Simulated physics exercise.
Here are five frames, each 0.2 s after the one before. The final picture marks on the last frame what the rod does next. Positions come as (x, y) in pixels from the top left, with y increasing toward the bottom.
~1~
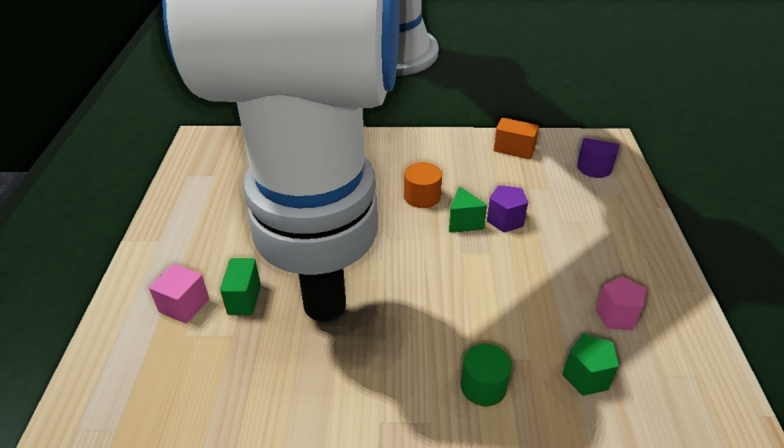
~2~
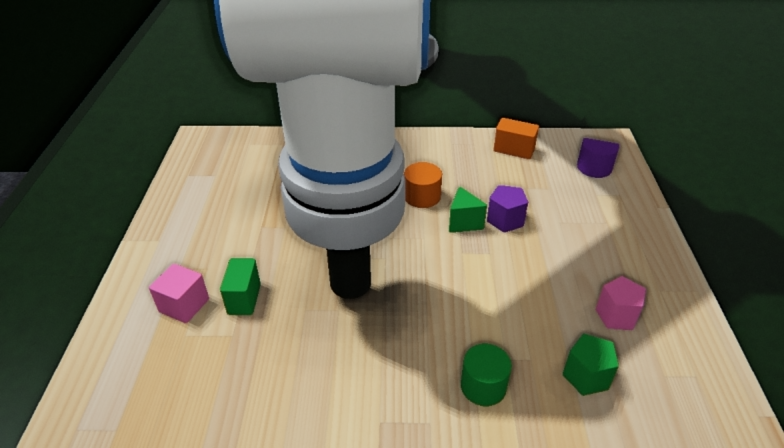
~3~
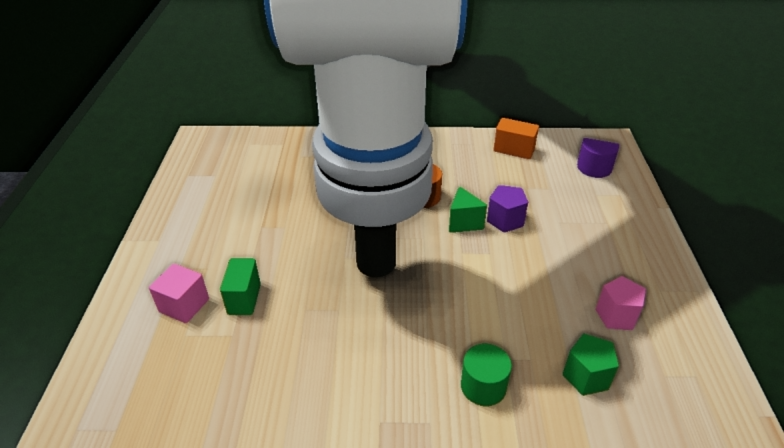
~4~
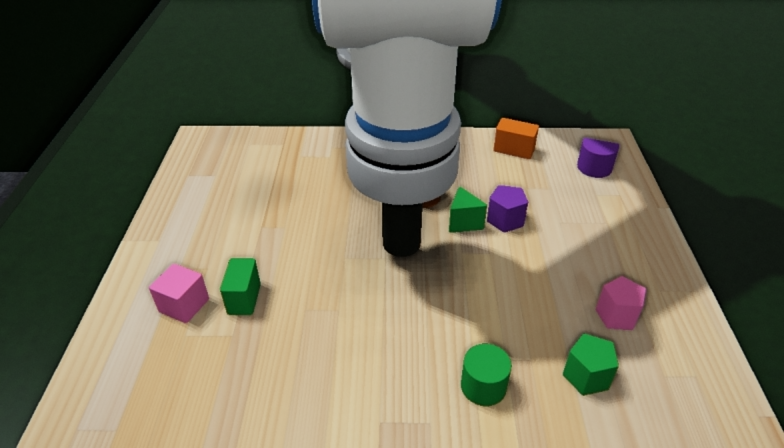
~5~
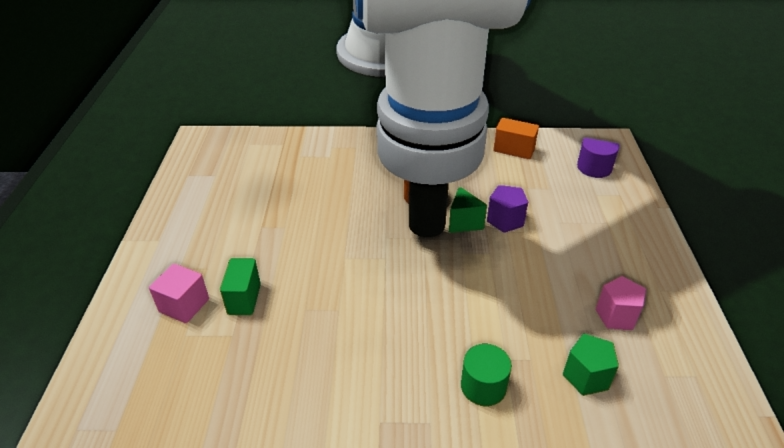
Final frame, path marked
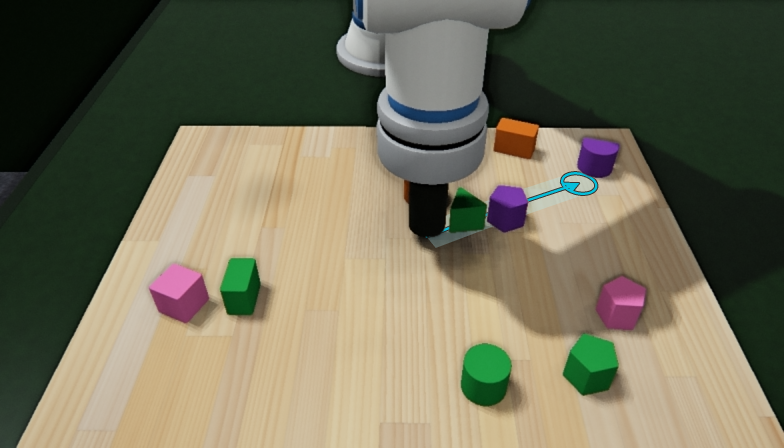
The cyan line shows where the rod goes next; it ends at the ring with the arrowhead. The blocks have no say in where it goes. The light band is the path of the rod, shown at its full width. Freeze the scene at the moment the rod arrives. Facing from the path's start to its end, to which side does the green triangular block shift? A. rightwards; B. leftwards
B
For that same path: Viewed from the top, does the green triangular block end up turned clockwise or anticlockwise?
It twists against the clock when seen from above.
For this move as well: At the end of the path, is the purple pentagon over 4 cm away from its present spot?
My answer is yes.
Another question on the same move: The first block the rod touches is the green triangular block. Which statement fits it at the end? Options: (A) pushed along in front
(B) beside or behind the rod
That would be B.
Path on the board, in a line from (426, 236) to (579, 183).
One third of the way, rod (482, 206); green triangular block (503, 180), turned 65° anticlockwise; purple pentagon (533, 186), turned 55° clockwise.
Two thirds of the way, rod (533, 188); green triangular block (534, 158), turned 110° anticlockwise; purple pentagon (572, 183), turned 115° clockwise.
At the end, rod (582, 173); green triangular block (538, 154), turned 130° anticlockwise; purple pentagon (592, 183), turned 180° clockwise; purple half-round block in place.
